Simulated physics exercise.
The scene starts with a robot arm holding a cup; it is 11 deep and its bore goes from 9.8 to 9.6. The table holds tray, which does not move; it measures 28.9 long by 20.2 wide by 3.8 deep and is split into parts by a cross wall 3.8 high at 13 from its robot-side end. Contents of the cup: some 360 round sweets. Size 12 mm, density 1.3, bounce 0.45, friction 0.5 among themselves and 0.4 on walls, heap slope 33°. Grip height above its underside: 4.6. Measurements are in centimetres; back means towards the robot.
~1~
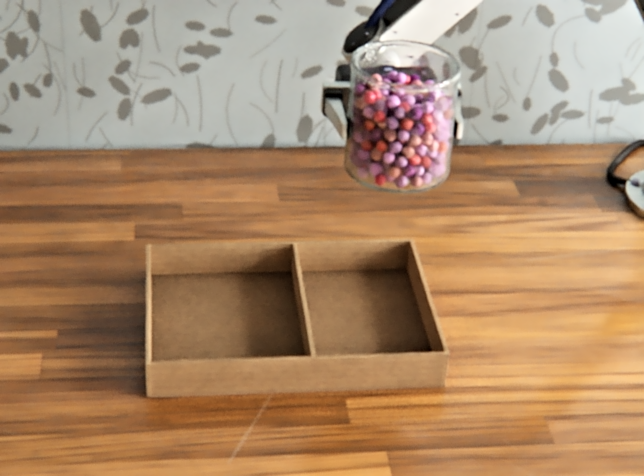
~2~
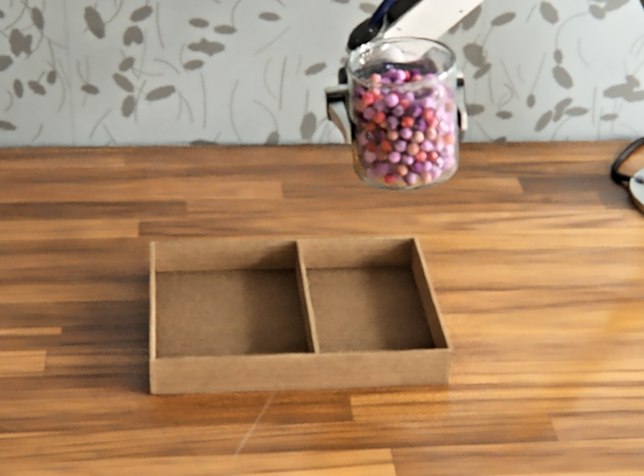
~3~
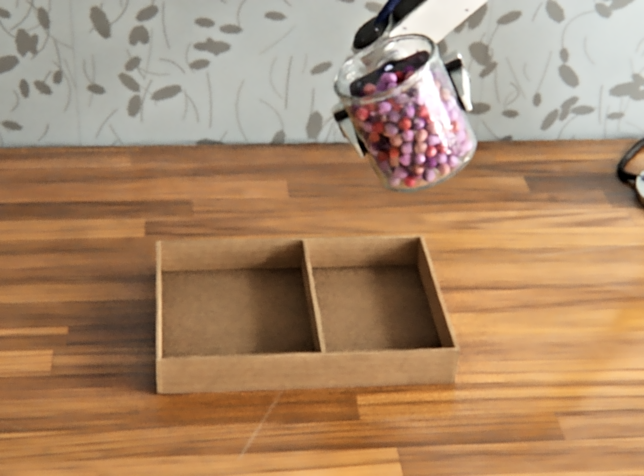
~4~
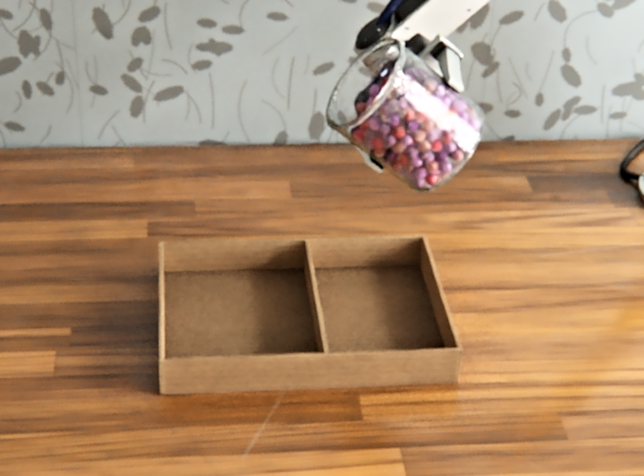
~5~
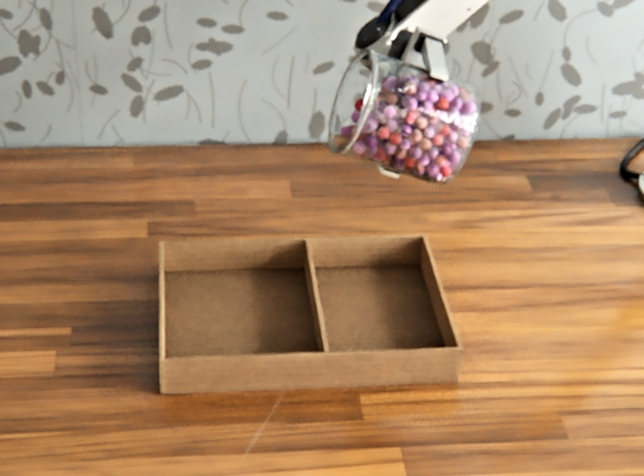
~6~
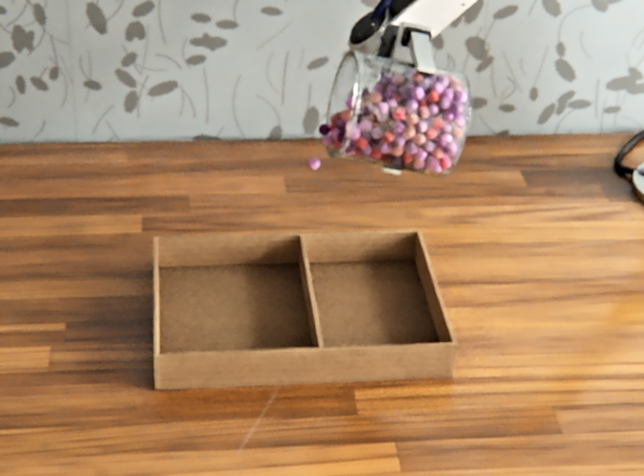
Robot arm tilting a clear cup of pink, purple and red balls leftward above an empty divided tray, one ball dropping out.
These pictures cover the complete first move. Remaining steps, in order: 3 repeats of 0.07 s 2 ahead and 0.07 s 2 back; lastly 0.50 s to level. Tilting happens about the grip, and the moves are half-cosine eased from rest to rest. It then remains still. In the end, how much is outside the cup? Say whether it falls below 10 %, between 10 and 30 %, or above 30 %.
It falls above 30 %.
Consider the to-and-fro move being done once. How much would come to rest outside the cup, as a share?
Then about 20 per cent.
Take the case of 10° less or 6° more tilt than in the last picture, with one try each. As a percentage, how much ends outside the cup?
About 20 and 55 per cent.
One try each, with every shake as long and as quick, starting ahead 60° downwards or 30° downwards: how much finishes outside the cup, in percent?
Roughly 10 per cent, then 20 per cent.
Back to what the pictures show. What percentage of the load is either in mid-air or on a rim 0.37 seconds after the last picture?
That comes to about 12 per cent, more or less.
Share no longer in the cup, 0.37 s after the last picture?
I'd put it at some 25 per cent at that point.
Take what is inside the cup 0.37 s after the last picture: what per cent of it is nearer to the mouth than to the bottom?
I'd guess about 50 percent of it.
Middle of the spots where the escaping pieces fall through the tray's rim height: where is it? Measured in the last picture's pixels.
Roughly at (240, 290).
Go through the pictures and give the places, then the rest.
The cup middle at (401, 117), level; upper third of the load around (401, 103), from x 355 to 445, top at y 75; 358 in the cup, in the first frame.
The cup middle at (404, 114), tilted 7° forward; upper third of the load around (404, 101), from x 360 to 450, top at y 75, in the second frame.
The cup middle at (407, 114), tilted 27° forward; upper third of the load around (411, 101), from x 355 to 465, top at y 70, in the third frame.
The cup middle at (406, 117), tilted 50° forward; upper third of the load around (417, 100), from x 355 to 470, top at y 70, in the fourth frame.
The cup middle at (404, 118), tilted 70° forward; upper third of the load around (420, 98), from x 345 to 470, top at y 75, in the fifth frame.
The cup middle at (398, 115), tilted 77° forward; upper third of the load around (418, 98), from x 315 to 460, top at y 75; 357 in the cup, 1 in flight or on a rim, in the sixth frame.
Then, 0.37 s on, tilted 77° forward, highest piece 26 above the table; 264 in the cup, 51 in the far-side part, 43 in flight or on a rim.
Then, 0.74 s on, tilted 23° forward, highest piece 29 above the table; 217 in the cup, 137 in the far-side part, 2 on the table or floor, 1 in the robot-side part, 1 in flight or on a rim.
Then, 1.12 s on, level, highest piece 27 above the table; 217 in the cup, 138 in the far-side part, 2 on the table or floor, 1 in the robot-side part.
Then, 2.17 s on, level, highest piece 26 above the table; 217 in the cup, 138 in the far-side part, 2 on the table or floor, 1 in the robot-side part.
In the end, 217 in the cup, 138 in the far-side part, 2 on the table or floor, 1 in the robot-side part. That is 39 % outside the cup.
